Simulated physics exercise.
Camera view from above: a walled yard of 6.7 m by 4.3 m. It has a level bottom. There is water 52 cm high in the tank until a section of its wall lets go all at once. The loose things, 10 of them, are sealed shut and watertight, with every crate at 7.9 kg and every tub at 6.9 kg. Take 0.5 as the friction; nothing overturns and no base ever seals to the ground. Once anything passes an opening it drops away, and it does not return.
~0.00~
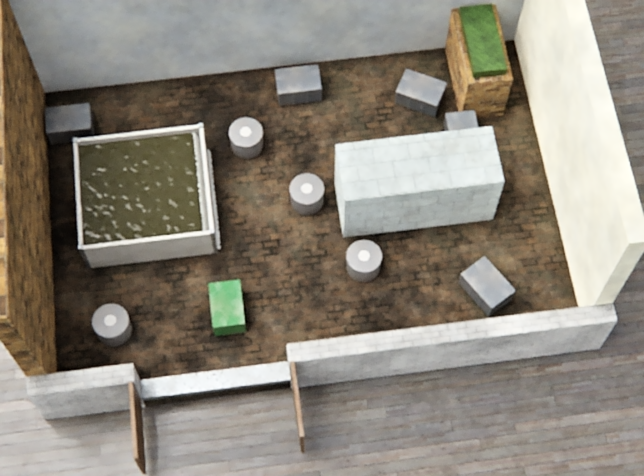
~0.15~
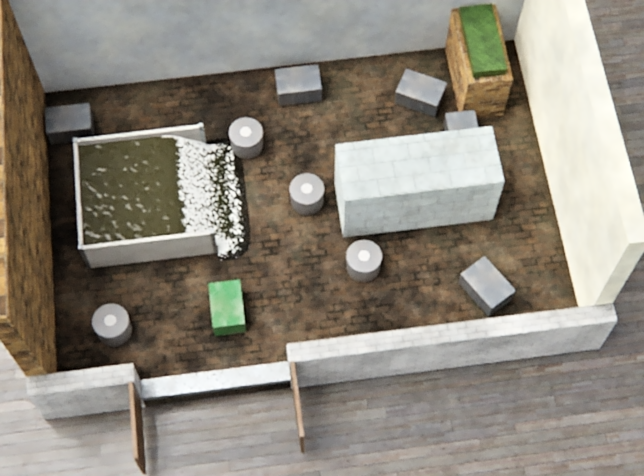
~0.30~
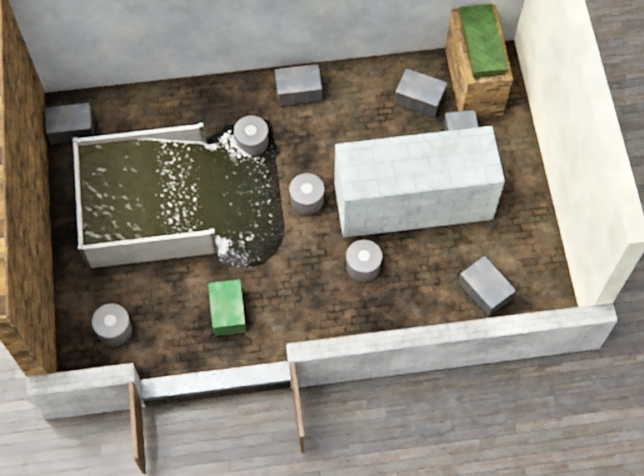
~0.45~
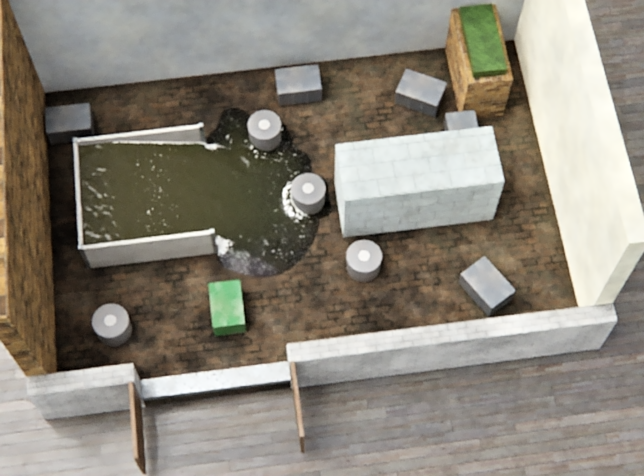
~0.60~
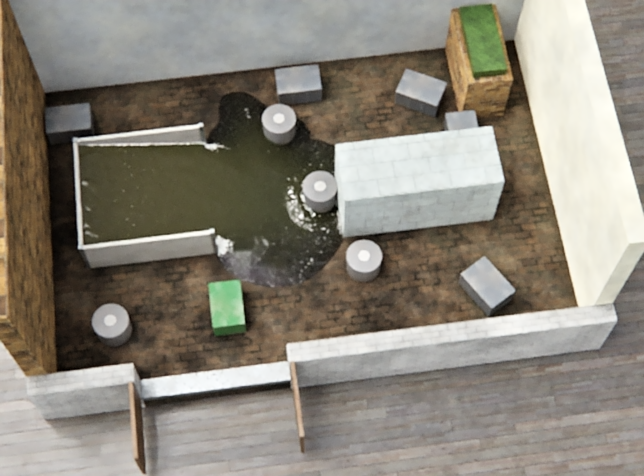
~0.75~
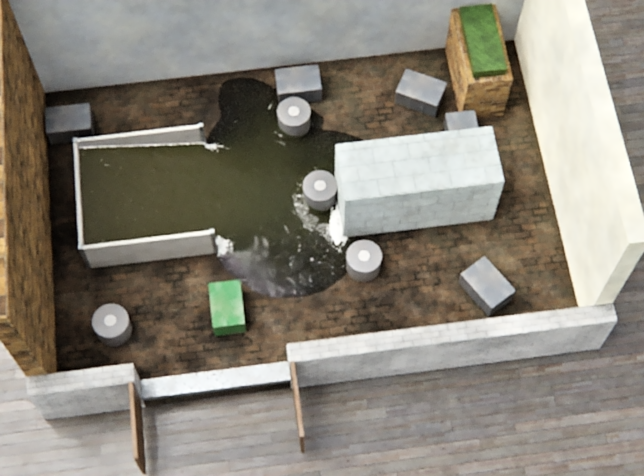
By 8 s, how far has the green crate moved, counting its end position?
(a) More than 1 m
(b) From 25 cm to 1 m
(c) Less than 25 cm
c.
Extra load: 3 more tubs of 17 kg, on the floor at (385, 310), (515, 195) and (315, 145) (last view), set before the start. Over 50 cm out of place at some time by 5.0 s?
Listed order gives above the limit, within the limit, above the limit.
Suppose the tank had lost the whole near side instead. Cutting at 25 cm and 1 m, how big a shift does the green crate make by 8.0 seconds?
Had it gone that way, the green crate would be borne far.
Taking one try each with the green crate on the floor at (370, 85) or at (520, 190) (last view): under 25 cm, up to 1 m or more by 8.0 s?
Well, the first time it drifts a modest way, and the second time it drifts a modest way.
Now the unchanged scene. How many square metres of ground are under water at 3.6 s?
Wet area: Approx. 21 m2.
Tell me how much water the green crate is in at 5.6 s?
Roughly 2 cm deep.
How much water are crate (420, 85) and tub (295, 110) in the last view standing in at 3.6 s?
First roughly 14 cm, second roughly 16 cm.
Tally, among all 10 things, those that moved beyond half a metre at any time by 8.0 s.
Tally: 7.
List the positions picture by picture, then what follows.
In the first frame, the green crate at (227, 303) rests on the ground; 2.4 m2 under water; 0 of 10 have shifted.
In the second frame, the green crate at (227, 303) rests on the ground; water covers 3.2 m2; 0 of 10 have shifted.
In the third frame, the green crate at (227, 303), on the bottom; water covers 4.0 m2; 1 of 10 have shifted.
In the fourth frame, the green crate at (227, 303), on the bottom; 4.9 m2 under water; 1 of 10 have shifted.
In the fifth frame, the green crate at (227, 303) rests on the ground; water covers 6.1 m2; 2 of 10 have shifted.
In the sixth frame, the green crate at (227, 303), on the bottom; 7.3 m2 under water; 2 of 10 have shifted.
After 1.6 s the green crate is near (227, 303), 0.0 m from its start, aground; 0 of 10 are out; 2 afloat.
After 3.6 s the green crate is near (227, 303), 0.0 m from its start, aground; 0 of 10 are out; 7 afloat.
After 5.6 s the green crate is near (227, 303), 0.0 m from its start, aground; 0 of 10 are out; 7 afloat.
After 8.0 s the green crate is near (220, 306), 0.1 m from its start, aground; 0 of 10 are out; 8 afloat.
